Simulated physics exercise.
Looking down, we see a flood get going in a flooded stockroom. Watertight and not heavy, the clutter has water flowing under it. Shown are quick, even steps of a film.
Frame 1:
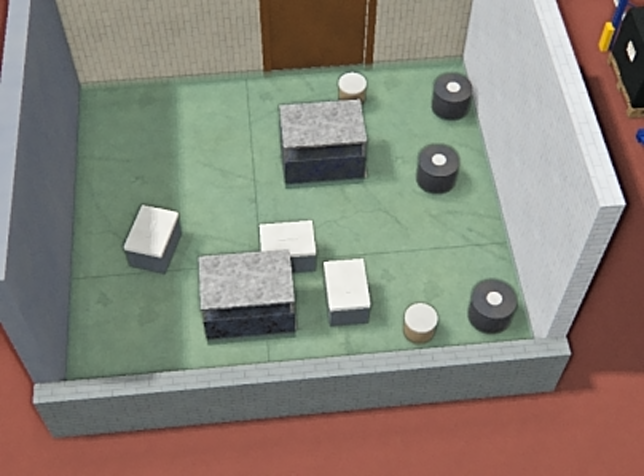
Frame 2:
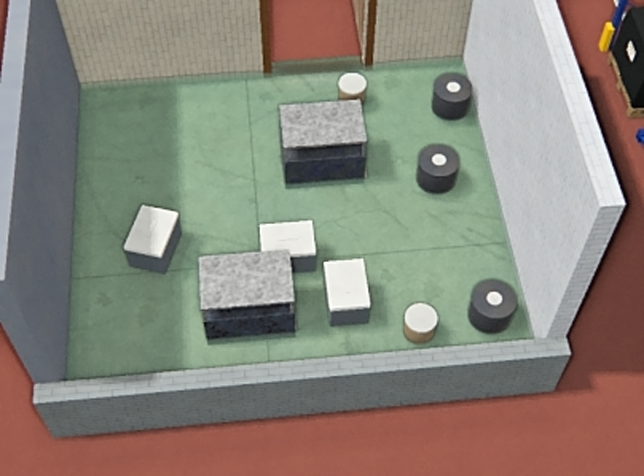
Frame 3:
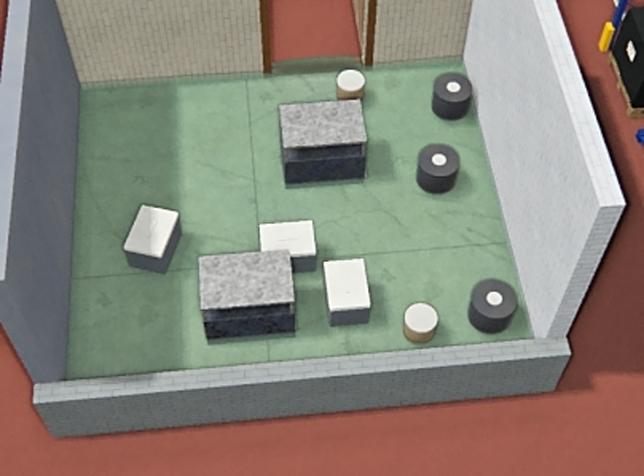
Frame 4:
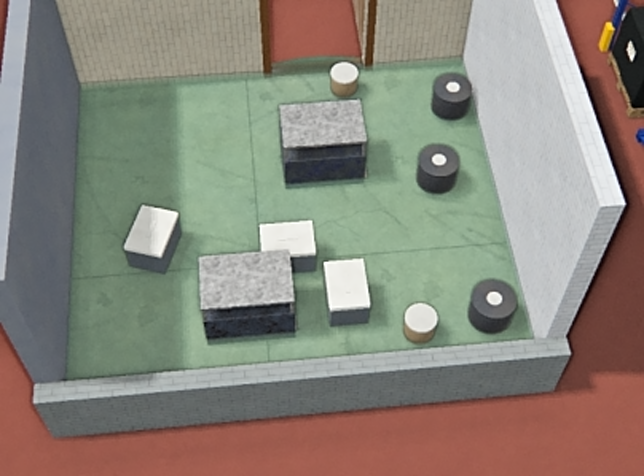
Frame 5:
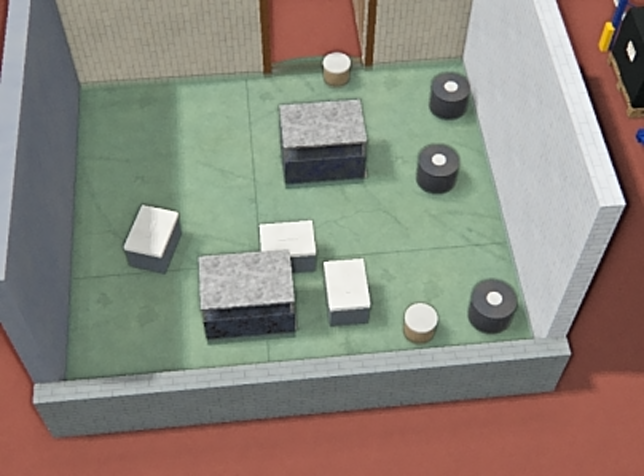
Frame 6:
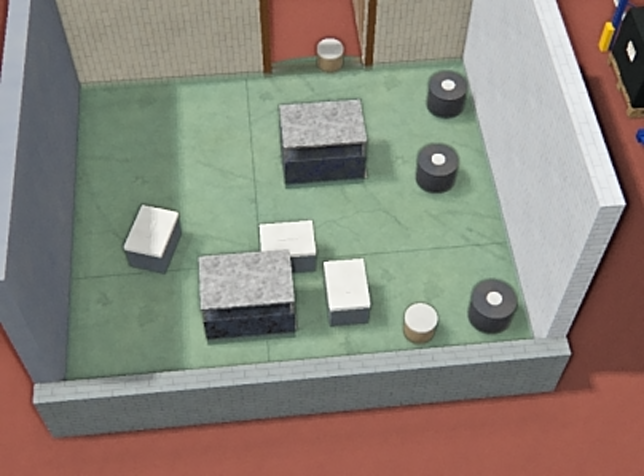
Green-floored walled room standing with its brown door gone from the back wall, a small white-topped tub then drifting into the gap.
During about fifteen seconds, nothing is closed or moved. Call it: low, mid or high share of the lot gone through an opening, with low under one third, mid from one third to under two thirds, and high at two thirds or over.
Mid.
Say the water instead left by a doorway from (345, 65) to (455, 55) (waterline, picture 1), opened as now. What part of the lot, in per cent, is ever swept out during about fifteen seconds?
Result: 40 per cent.
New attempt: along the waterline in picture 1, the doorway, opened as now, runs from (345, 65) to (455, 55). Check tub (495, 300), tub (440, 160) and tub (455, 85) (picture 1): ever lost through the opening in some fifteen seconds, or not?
In the order given: Retained, flushed out, flushed out.
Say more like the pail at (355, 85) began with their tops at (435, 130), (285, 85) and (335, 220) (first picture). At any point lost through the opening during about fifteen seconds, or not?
Result, in sequence: Ends up outside; ends up outside; never gets out.
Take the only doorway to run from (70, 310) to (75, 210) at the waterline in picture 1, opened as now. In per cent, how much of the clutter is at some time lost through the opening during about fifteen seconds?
About 20 percent.
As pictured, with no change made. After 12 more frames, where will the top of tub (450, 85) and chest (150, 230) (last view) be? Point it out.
Look for them close to (411, 57) and (162, 198).
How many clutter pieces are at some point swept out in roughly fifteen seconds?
3 of them.
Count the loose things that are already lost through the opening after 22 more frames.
2.
A moment on, 1 of 8 are out; 7 afloat.
Next, 1 of 8 are out; 7 afloat.
Later, 2 of 8 are out; 6 afloat.
In the end, 3 of 8 are out; 5 afloat.
